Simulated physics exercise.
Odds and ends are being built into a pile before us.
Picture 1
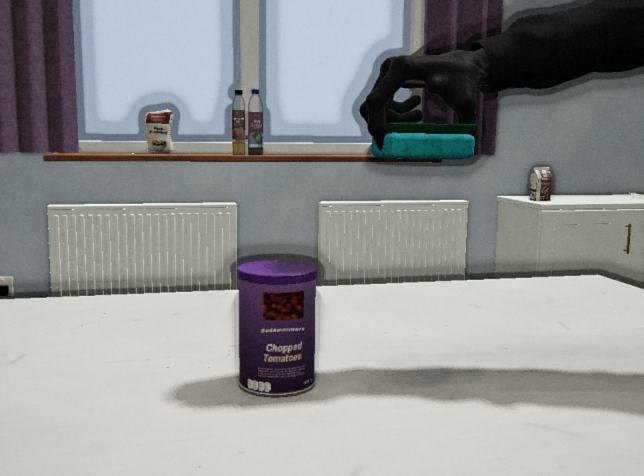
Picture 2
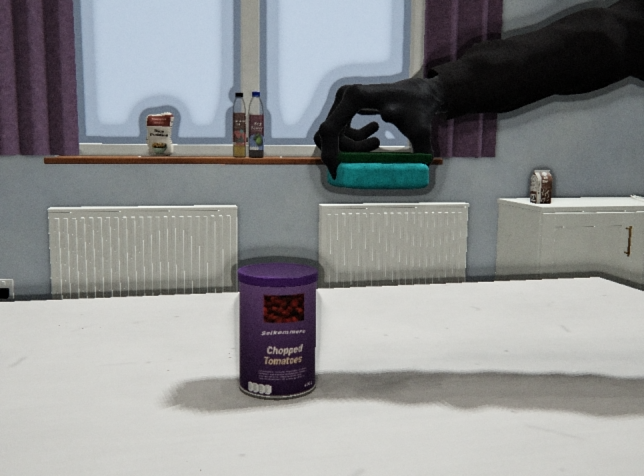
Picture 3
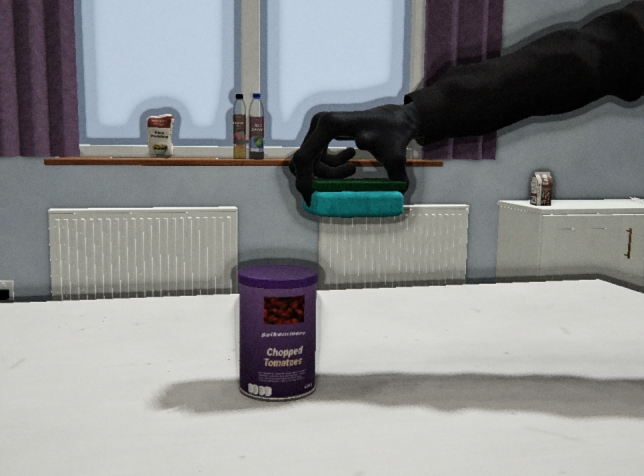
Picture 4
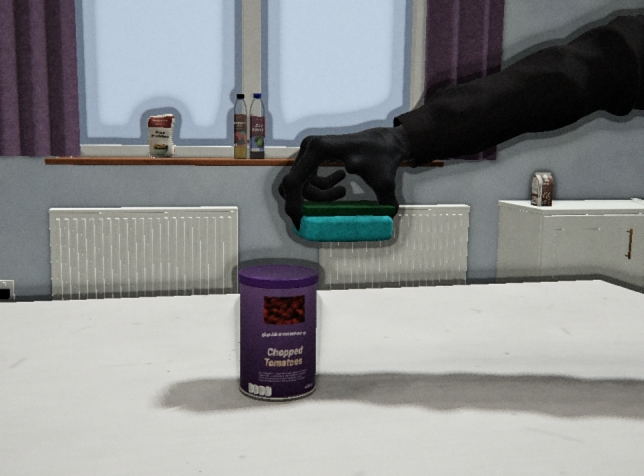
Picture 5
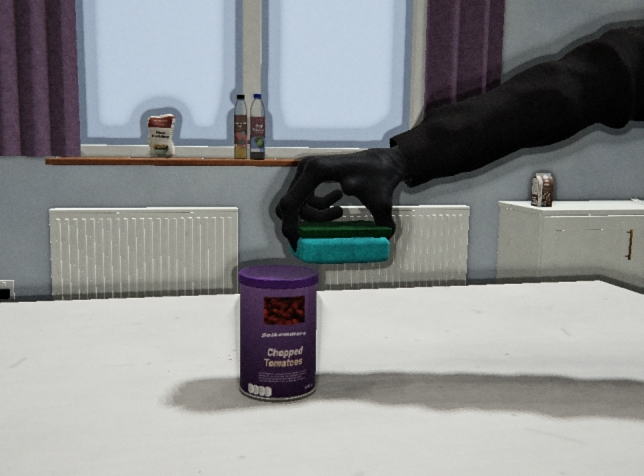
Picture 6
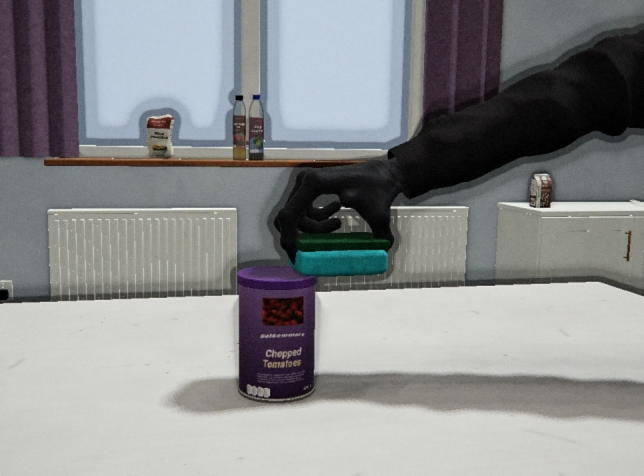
In a room with a window and radiators, a black-gloved hand carried a turquoise sponge leftward and down from near the windowsill, lowering it close above a purple tin of chopped tomatoes on a white table.
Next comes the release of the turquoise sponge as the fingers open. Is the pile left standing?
It will not remain standing.
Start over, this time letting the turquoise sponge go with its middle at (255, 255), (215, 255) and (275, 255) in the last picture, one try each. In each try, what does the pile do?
Lab note - case 1: No collapse; case 2: Collapse; case 3: No collapse.
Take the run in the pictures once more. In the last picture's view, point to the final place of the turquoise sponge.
Around (396, 365).
Then, 0.20 s after the last picture, turquoise sponge tipped 39° from how it was near (344, 271).
Then, 0.30 s after the last picture, turquoise sponge now fallen.
Then, 0.40 s after the last picture, things are still on the move.
Then, 0.50 s after the last picture, nothing new.
At rest, fallen, turquoise sponge; the other 3 in place. Seen from the same camera at the end, turquoise sponge near (396, 365). The pile comes apart.
